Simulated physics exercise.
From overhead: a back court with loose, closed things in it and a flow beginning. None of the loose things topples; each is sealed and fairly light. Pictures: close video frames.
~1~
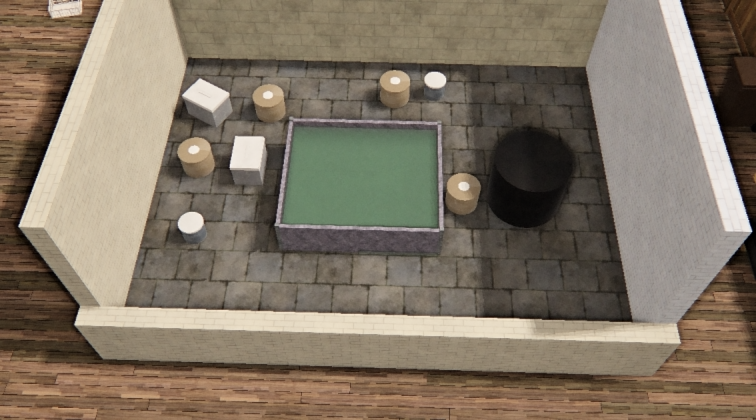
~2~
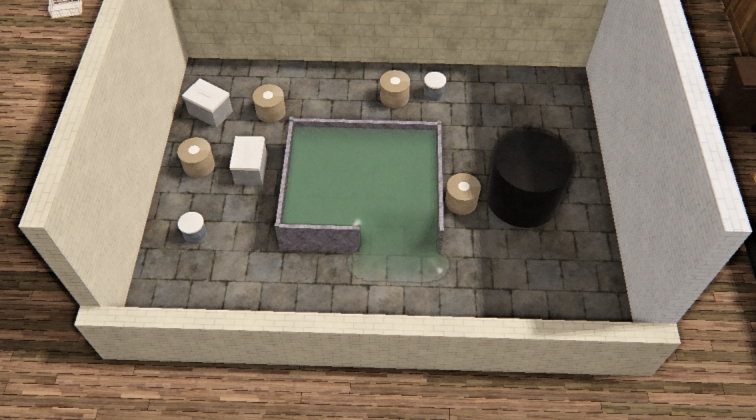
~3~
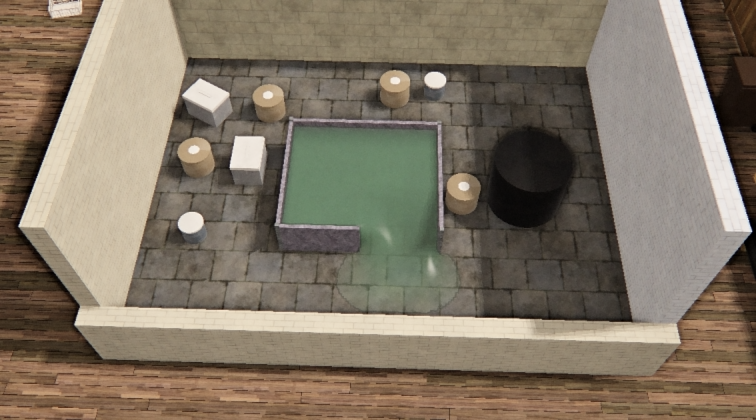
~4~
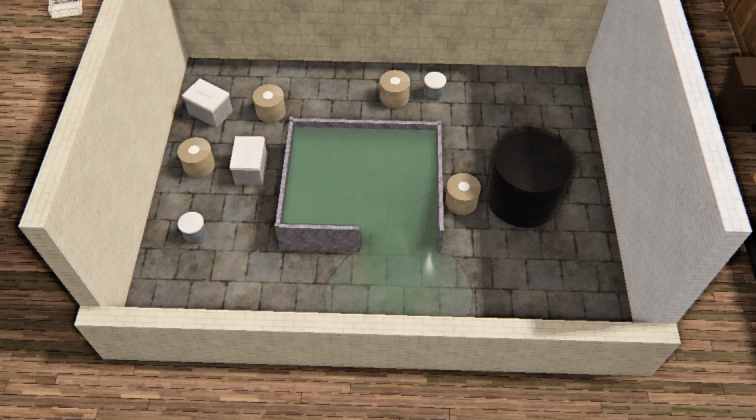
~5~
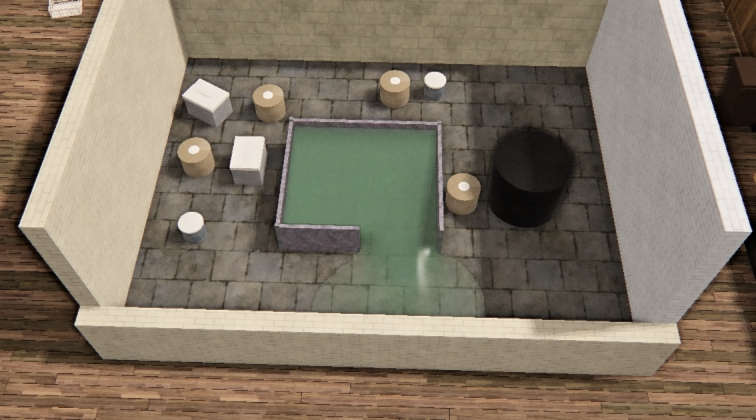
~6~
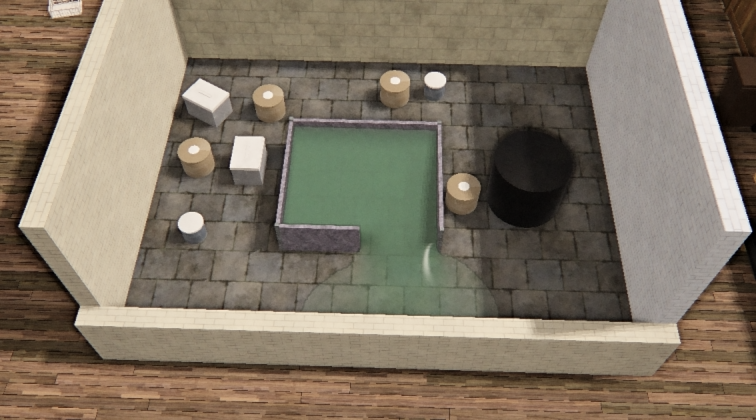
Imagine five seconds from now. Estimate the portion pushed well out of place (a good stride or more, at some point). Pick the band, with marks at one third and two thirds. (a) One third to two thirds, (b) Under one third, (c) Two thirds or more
Under one third (b).
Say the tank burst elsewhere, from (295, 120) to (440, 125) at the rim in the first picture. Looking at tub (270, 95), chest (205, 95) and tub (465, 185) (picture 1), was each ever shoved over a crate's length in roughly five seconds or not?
Results in order: Moved that far / moved that far / stayed within it.
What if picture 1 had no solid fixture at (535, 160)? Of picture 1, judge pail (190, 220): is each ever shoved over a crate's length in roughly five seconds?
I'd say at least that much for that one.
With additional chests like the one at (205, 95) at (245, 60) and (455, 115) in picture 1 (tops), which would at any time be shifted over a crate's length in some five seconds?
Taking them in order, the first one never gets that far and the second one never gets that far.
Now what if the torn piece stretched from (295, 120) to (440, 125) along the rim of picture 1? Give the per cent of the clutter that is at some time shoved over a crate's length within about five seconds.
Around 80 per cent.
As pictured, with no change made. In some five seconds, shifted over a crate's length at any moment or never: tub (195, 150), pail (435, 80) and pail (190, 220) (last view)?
One after the other: No, less than that, swept aside.
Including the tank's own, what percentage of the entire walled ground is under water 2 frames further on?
Some 20 per cent.
A moment on, 0 of 8 are well off their spots; 0 afloat.
Next, 0 of 8 are well off their spots; 0 afloat.
Later, 1 of 8 are well off their spots; 0 afloat.
In the end, 1 of 8 are well off their spots, and 1 have been at some point; 1 afloat.
